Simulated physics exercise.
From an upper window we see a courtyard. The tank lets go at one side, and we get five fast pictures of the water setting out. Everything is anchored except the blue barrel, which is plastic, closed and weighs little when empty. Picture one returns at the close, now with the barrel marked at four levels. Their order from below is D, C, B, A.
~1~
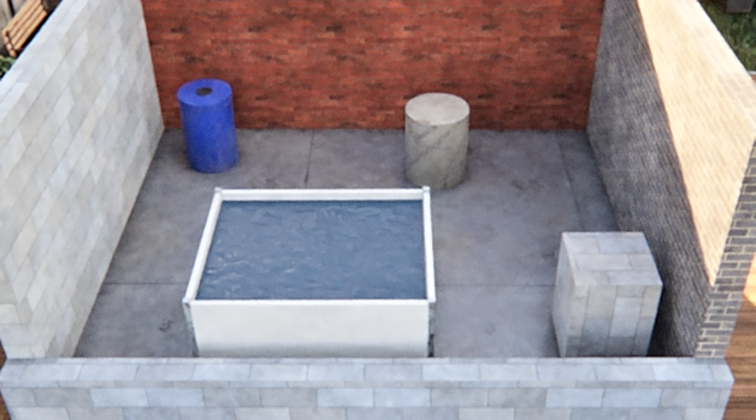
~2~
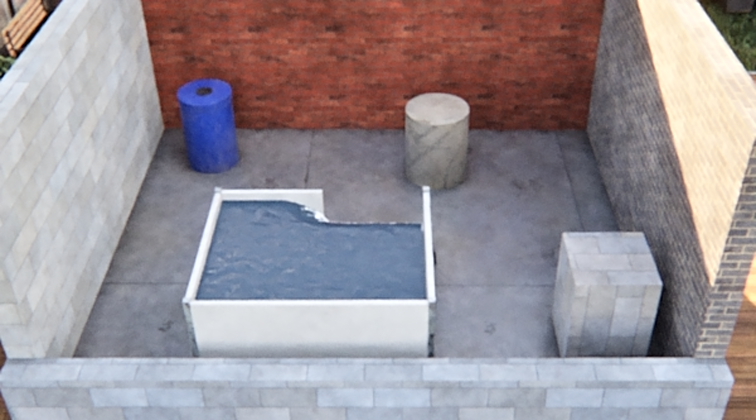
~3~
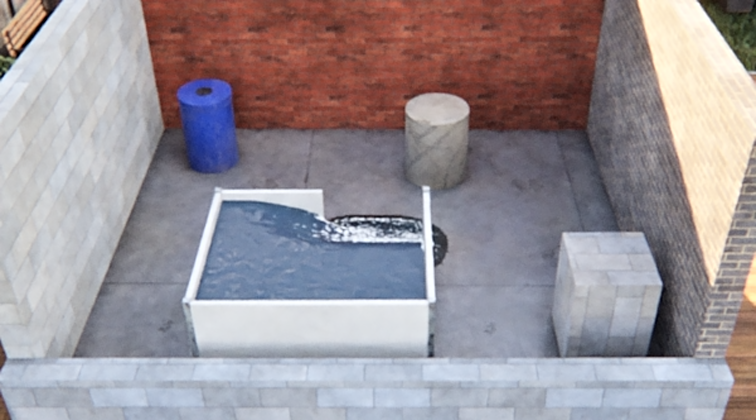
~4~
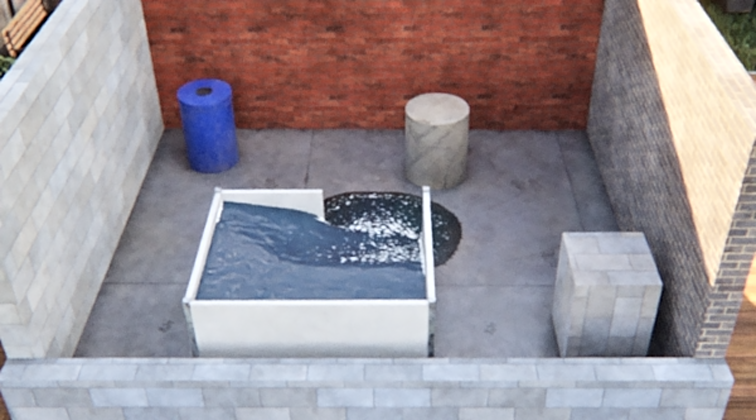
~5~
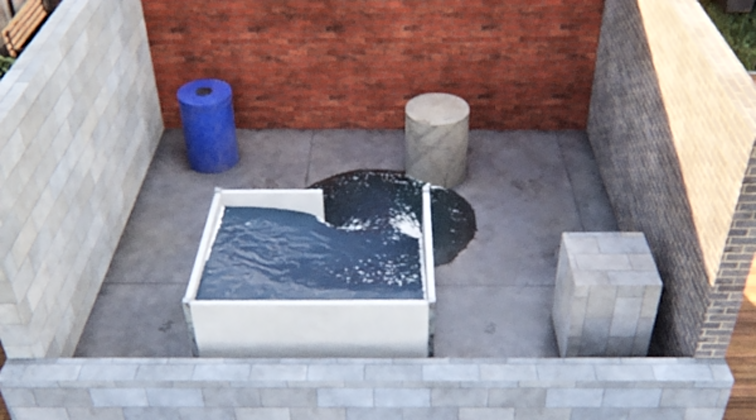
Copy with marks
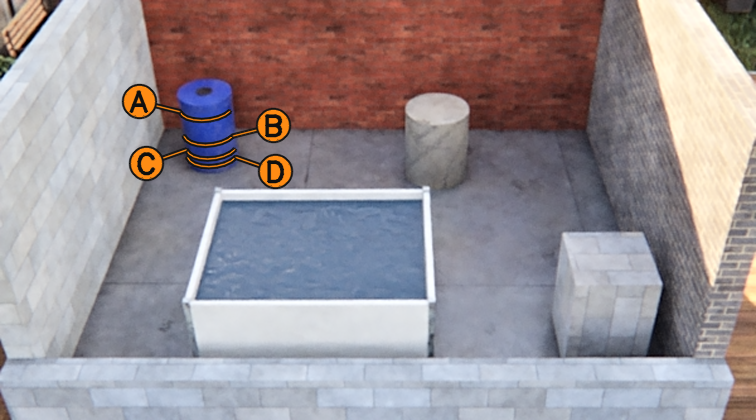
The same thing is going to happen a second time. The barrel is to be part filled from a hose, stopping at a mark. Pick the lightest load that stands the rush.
Level B just does it.
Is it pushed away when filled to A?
No, not at all.
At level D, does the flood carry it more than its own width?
Yes, clearly.
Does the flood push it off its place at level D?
Yes, it does.
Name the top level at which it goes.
C it is.
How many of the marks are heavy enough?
Two of the four.
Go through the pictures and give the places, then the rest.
Lid of the blue barrel at (204, 92); tank full, its middle at (317, 250), in the first frame.
Water covers 2 % of the ground, mostly out of sight from here, in the second frame.
Water covers 5 % of the ground, mostly out of sight from here, in the third frame.
Water covers 9 % of the ground, mostly out of sight from here, in the fourth frame.
Lid of the blue barrel at (204, 92); water covers 13 % of the ground, mostly out of sight from here, in the fifth frame.
In orange, A at (201, 120); B at (205, 145); C at (207, 159); D at (208, 166); from the bottom up D, C, B, A.
With A, it does not move.
With B, it does not move.
With C, it is pushed about half its own width away.
With D, it is pushed about 3 times its own width away.
